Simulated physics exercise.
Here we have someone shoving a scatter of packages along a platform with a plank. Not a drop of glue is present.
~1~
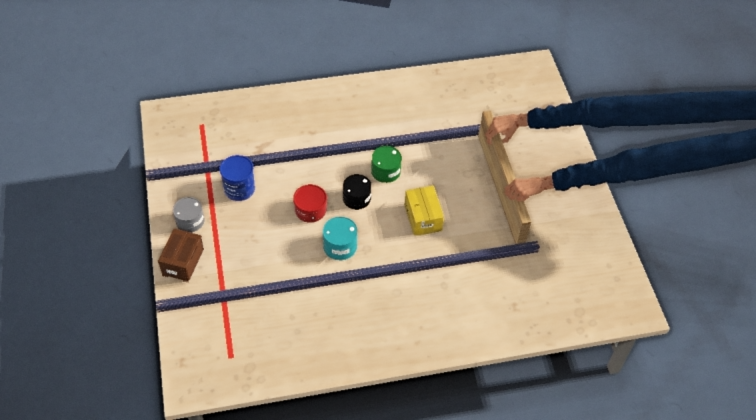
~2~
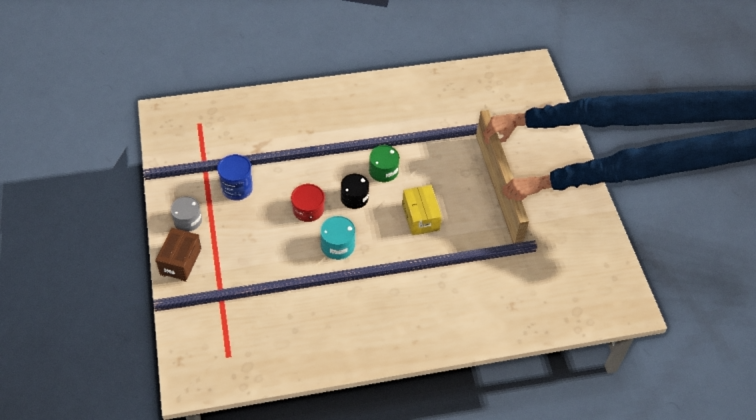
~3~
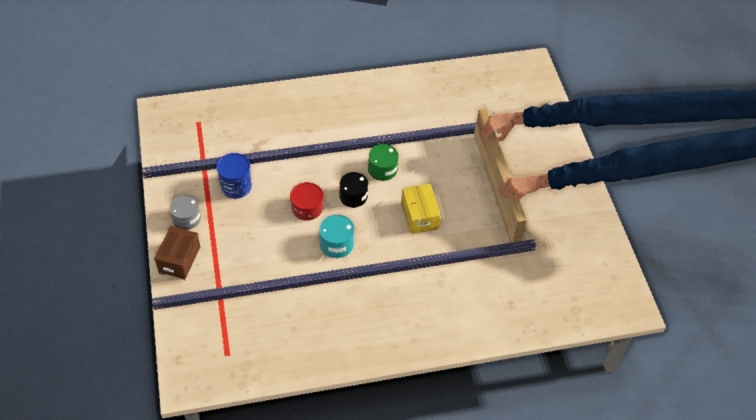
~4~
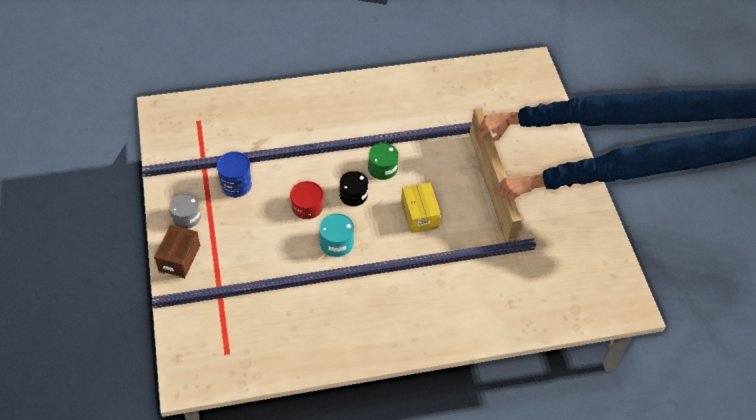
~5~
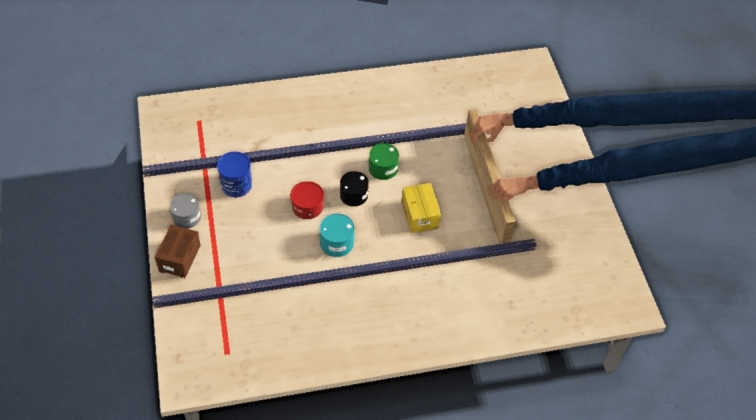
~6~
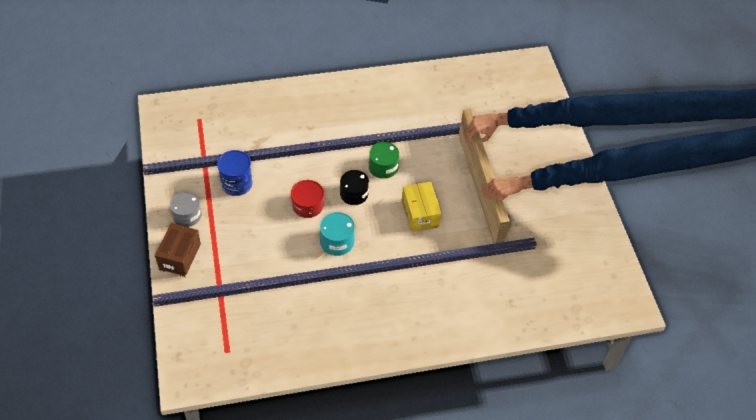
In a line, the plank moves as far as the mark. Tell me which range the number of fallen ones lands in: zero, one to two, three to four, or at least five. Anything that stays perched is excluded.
The range is one to two.
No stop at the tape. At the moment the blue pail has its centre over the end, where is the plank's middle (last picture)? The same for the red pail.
The middle is at (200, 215) when it's the blue pail, and at (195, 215) when it's the red pail.
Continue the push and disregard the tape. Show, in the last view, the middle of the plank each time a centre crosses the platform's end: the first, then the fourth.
Its middle is around (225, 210) and later (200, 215).
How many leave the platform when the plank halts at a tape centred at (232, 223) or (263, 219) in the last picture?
So that's 0 for the first and 0 for the second.
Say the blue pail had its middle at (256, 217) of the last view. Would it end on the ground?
In that case it never drops.
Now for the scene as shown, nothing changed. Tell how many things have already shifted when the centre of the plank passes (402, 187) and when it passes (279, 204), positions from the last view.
The number moved is 2 and then 6.
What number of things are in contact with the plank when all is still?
3.
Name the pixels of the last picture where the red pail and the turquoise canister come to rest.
The red pail ends up near (166, 221), and the turquoise canister near (166, 260).
A little later, none off yet; brown tote at rest near (179, 250); grey canister at rest near (186, 210); blue pail at rest near (235, 174).
Next, none off yet; brown tote at rest near (179, 250); grey canister at rest near (186, 210); blue pail shifted about its own width near (211, 176).
When it is over, the number that fall off is one or two; down, grey canister and brown tote.
